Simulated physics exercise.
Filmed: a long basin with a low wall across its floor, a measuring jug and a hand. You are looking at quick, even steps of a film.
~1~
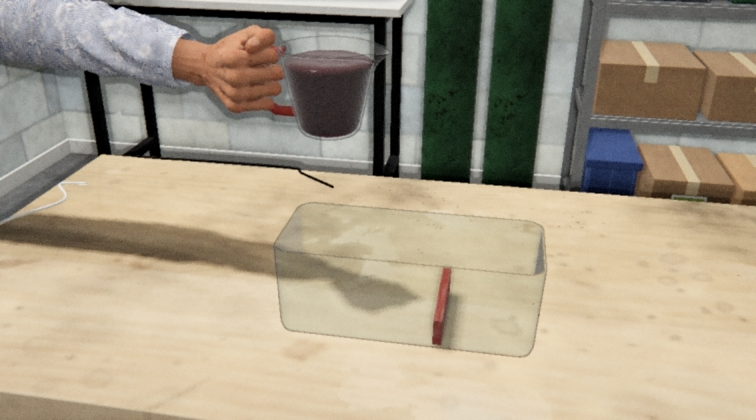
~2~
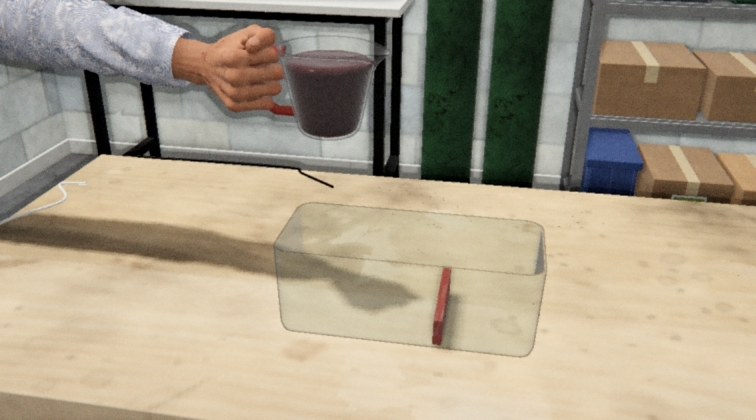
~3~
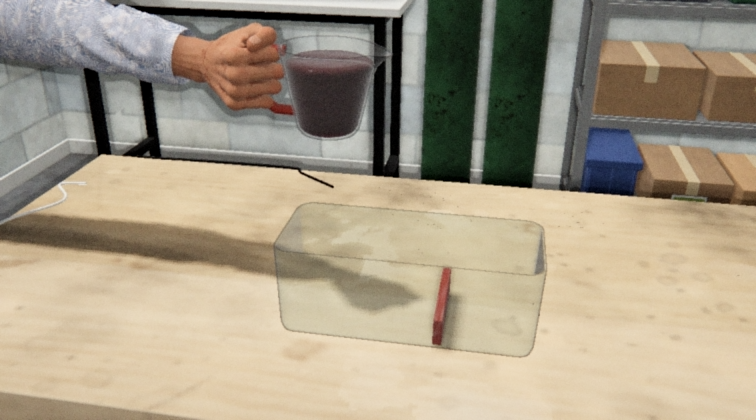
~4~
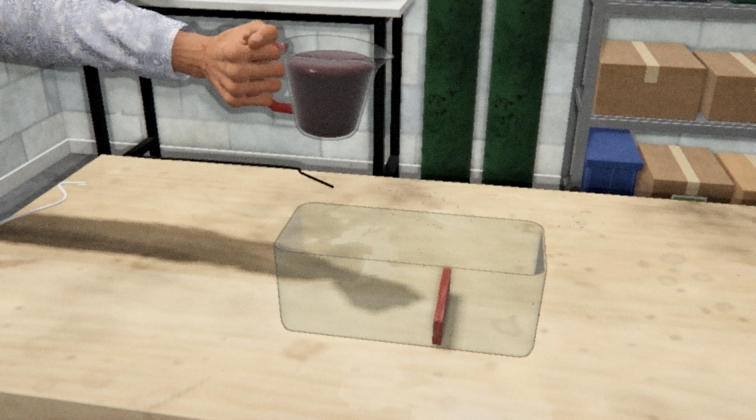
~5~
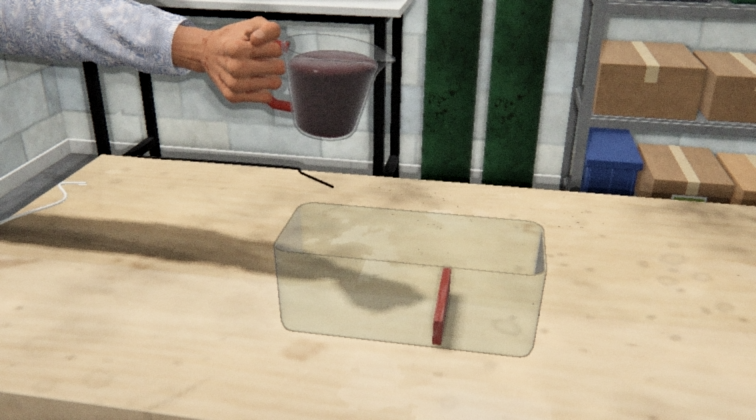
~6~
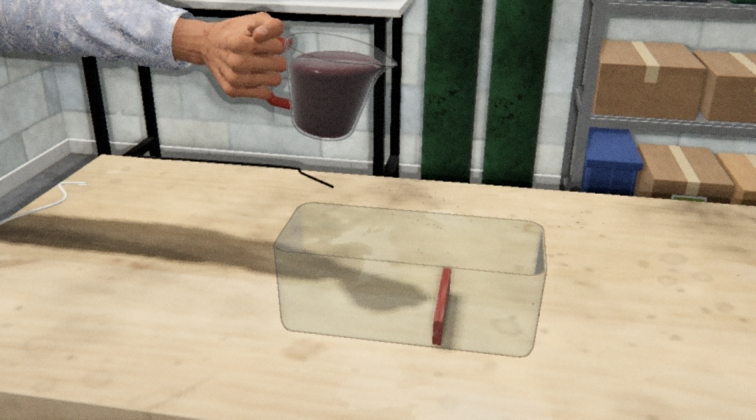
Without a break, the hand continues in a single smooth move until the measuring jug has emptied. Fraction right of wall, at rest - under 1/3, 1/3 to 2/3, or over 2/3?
After it calms, what's right of the wall is a middling share, one third to two thirds.
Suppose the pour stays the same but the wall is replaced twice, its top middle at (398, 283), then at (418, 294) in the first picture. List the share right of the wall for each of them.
In turn 95 and 85 in a hundred.
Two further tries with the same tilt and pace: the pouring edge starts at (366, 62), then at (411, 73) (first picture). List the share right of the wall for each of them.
First try: 10 percent; second try: 75 percent.
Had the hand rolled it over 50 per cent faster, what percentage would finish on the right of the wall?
Somewhere near 50 percent.
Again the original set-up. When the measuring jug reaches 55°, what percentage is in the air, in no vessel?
I'd put it near 20 per cent.
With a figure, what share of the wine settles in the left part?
Roughly 40 in a hundred.
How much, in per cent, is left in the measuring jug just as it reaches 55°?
It still holds around 75 per cent there.
A moment on, the measuring jug is tipped part way and 73 per cent is still to pour, 1 is left of the wall and 6 right of it.
Next, the measuring jug is tipped on its side and 20 per cent is still to pour, 12 is left of the wall and 48 right of it.
Then the measuring jug is tipped on its side and 1 per cent is still to pour, 41 is left of the wall and 55 right of it.
Later the measuring jug is tipped on its side and 0 per cent is still to pour, 42 is left of the wall and 56 right of it.
In the end 42 per cent lies left of the wall, 56 right of it and 2 outside.
